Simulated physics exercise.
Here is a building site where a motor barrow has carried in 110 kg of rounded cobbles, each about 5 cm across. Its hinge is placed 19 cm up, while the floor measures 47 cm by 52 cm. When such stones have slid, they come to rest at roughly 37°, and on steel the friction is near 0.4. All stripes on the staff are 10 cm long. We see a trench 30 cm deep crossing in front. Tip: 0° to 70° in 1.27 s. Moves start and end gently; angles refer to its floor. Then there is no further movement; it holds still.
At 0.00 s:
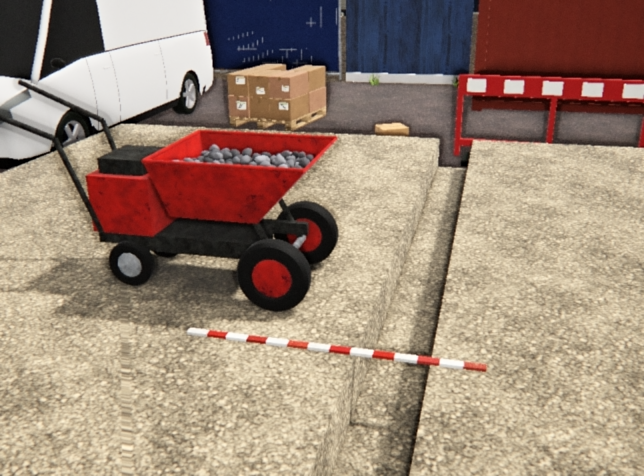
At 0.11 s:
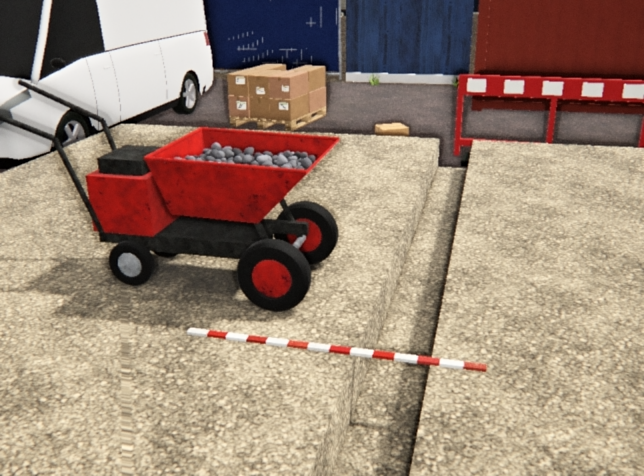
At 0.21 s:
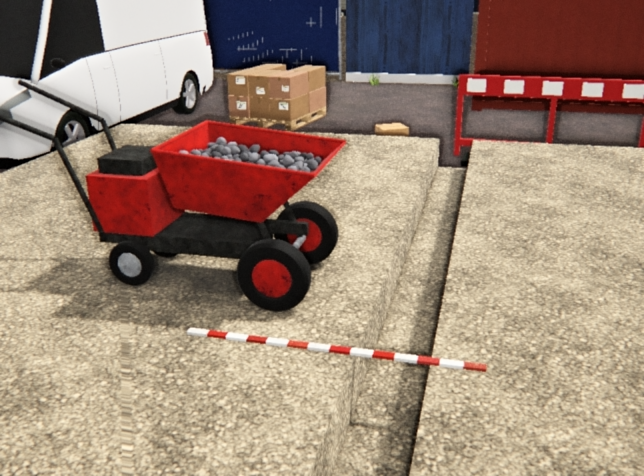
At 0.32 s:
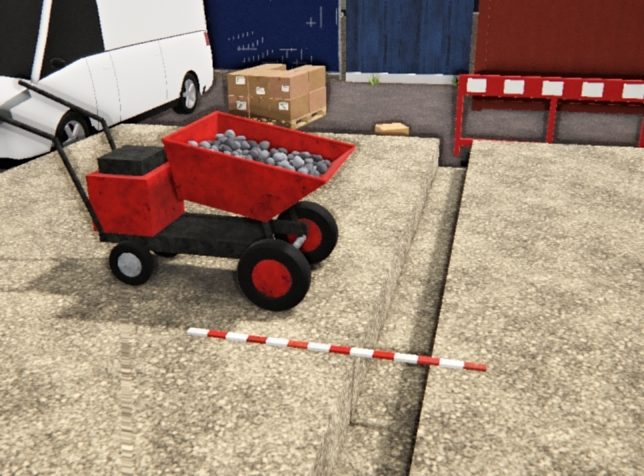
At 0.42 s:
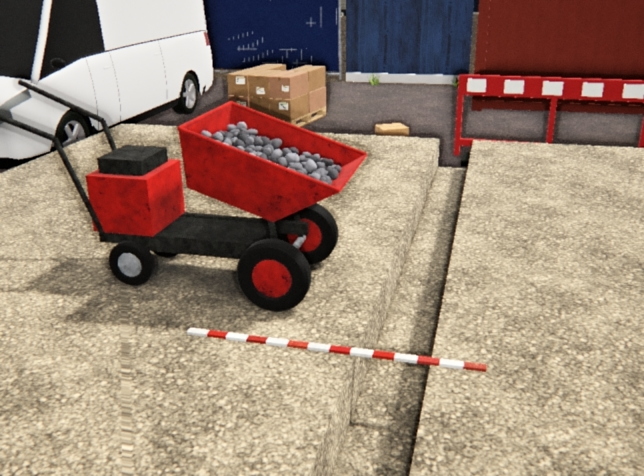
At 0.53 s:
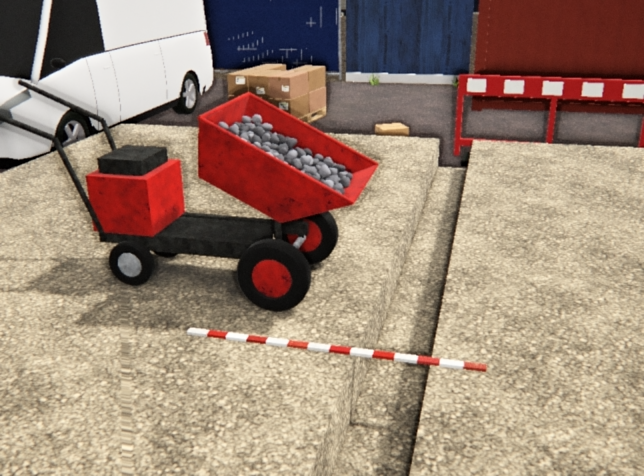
A red motor barrow loaded with grey rounded stones stands on pale, gritty ground at a building site, seen from slightly above and side-on by a still camera. A red-and-white staff lies in front, a narrow trench runs to its right, and a white vehicle, stacked boxes, blue and dark red containers and a barrier stand behind. The skip tilts steadily forward to the right, its back rising while the stones shift towards its lowering lip.
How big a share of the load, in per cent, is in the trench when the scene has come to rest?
A share of about 64 percent.
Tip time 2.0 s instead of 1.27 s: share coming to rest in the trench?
Then roughly 75 percent.
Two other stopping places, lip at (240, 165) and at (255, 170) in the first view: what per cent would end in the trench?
Around 80 and then 95 percent.
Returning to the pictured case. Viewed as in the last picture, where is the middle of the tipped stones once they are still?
Resting centre: About (429, 331).
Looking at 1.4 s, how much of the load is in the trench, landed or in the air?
About 25%.
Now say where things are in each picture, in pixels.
Lip at (304, 171), floor tilted 0°, highest stones at (268, 158), in the first frame.
The skip is at 1°, its lip at (307, 172); the top of the load is at (244, 154); the stones move at 0.2 m/s on average, in the second frame.
The skip is at 5°, its lip at (315, 176); the top of the load is at (234, 150); the stones move at 0.4 m/s on average, in the third frame.
The skip is at 11°, its lip at (326, 182); the top of the load is at (232, 144); the stones move at 0.6 m/s on average, in the fourth frame.
Lip at (339, 191), floor tilted 18°, highest stones at (233, 135); the stones move at 0.7 m/s on average, in the fifth frame.
The skip is at 26°, its lip at (353, 203); the top of the load is at (246, 128); the stones move at 0.7 m/s on average, in the sixth frame.
After 0.9 s the floor is at 59°; 100 % in the skip; the foremost stones are at (389, 234).
After 1.4 s the floor is at 70°; 61 % in the skip, 26 % in the trench, 13 % past the trench; the foremost stones are at (486, 302).
After 1.7 s the floor is at 70°; 20 % in the skip, 45 % in the trench, 35 % past the trench; the foremost stones are at (569, 300).
After 3.7 s the floor is at 70°; 0 % in the skip, 64 % in the trench, 36 % past the trench; the foremost stones are at (630, 300).
